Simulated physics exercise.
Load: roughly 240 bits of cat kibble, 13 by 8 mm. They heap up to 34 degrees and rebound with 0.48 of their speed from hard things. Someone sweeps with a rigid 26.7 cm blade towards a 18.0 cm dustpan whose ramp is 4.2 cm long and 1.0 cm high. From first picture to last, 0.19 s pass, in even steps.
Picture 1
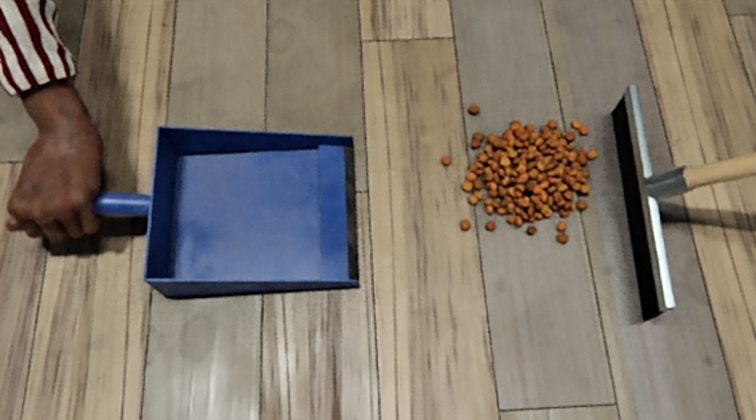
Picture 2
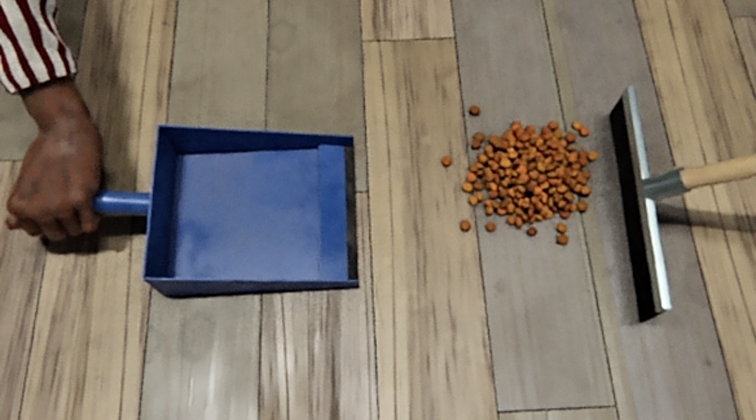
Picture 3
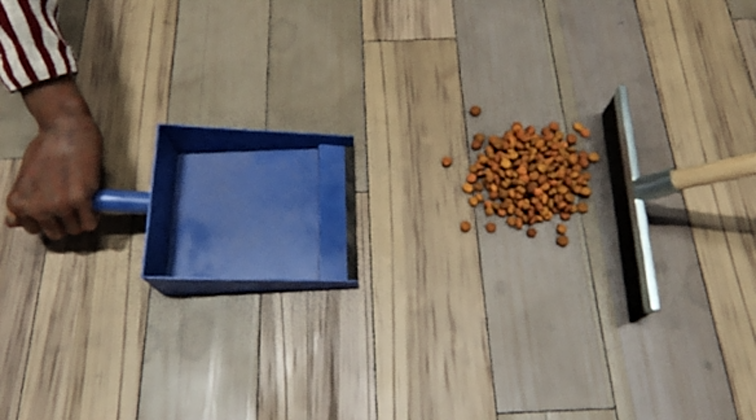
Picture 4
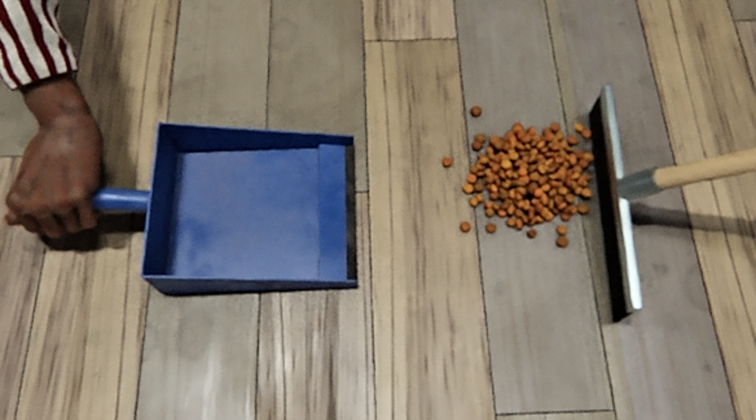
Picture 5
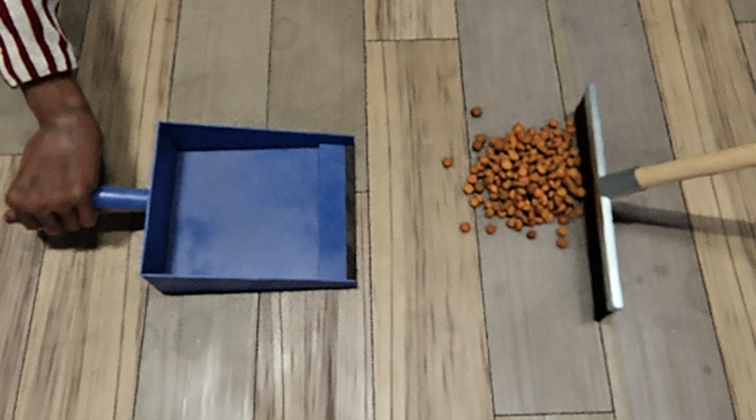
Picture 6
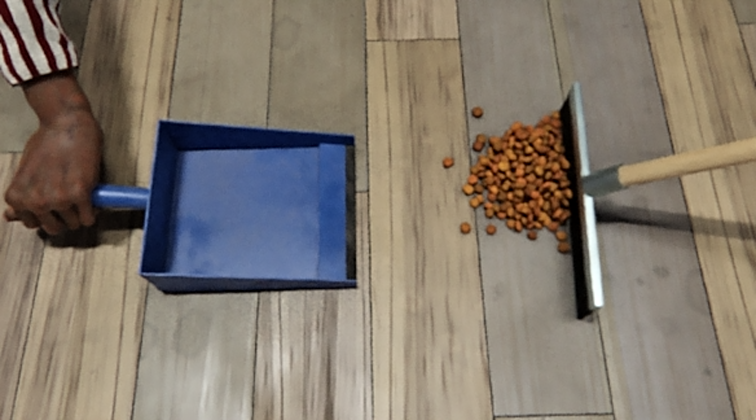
A hand in a red-and-white striped sleeve holds the handle of a blue dustpan at the left of a grey and tan wood-plank floor, seen from above. A loose pile of orange-brown kibble lies right of the pan, with a black-edged metal blade on a wooden handle beyond it. The blade slides steadily left, meets the pile and presses its right side inward, while the pan stays practically still.
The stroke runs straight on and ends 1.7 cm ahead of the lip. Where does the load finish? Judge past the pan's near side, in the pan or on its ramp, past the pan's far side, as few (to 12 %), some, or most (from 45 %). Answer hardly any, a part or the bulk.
Near side: Hardly any, pan: A part, far side: A part.
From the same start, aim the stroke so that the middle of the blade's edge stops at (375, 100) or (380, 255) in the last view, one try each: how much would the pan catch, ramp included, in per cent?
Some 20 and 35 per cent.
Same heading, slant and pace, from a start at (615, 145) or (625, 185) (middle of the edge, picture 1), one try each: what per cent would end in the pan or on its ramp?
Some 35 and 35 per cent.
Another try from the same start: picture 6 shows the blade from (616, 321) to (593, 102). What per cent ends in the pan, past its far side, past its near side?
Pan 35, far 25, near 0.
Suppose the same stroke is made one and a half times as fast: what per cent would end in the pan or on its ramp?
Then about 40 per cent.
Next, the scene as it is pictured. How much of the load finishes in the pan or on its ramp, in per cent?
Some 35 per cent.
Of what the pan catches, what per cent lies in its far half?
About 80 per cent.
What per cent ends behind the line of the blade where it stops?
Roughly 0 per cent.
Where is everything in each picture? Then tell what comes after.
The first picture shows blade from (666, 306) to (630, 93), moved 0.0 cm, 0 of the pieces shifted so far; middle of the pieces at (528, 172); pan at (247, 219).
The second picture shows blade from (662, 308) to (628, 94), moved 0.4 cm, 0 of the pieces shifted so far; middle of the pieces at (528, 173).
The third picture shows blade from (651, 309) to (619, 94), moved 1.5 cm, 0 of the pieces shifted so far; middle of the pieces at (529, 174).
The fourth picture shows blade from (633, 308) to (605, 93), moved 3.3 cm, 2 of the pieces shifted so far; middle of the pieces at (529, 175).
The fifth picture shows blade from (614, 306) to (589, 92), moved 5.2 cm, 50 of the pieces shifted so far; middle of the pieces at (529, 176).
The sixth picture shows blade from (595, 305) to (574, 90), moved 7.2 cm, 155 of the pieces shifted so far; middle of the pieces at (526, 177); pan at (246, 215).
Then, 0.23 s after the last picture, middle of the blade 14 cm from the lip; 0 % over the lip, far side 25 %, near side 0 %.
Then, 0.39 s after the last picture, middle of the blade 6 cm from the lip; 0 % over the lip, far side 35 %, near side 0 %.
Then, 0.67 s after the last picture, middle of the blade 2 cm from the lip; 35 % over the lip, far side 40 %, near side 0 %.
In the end, near side 0 %, pan 35 %, far side 40 %, in front of the lip or behind the blade 25 %.
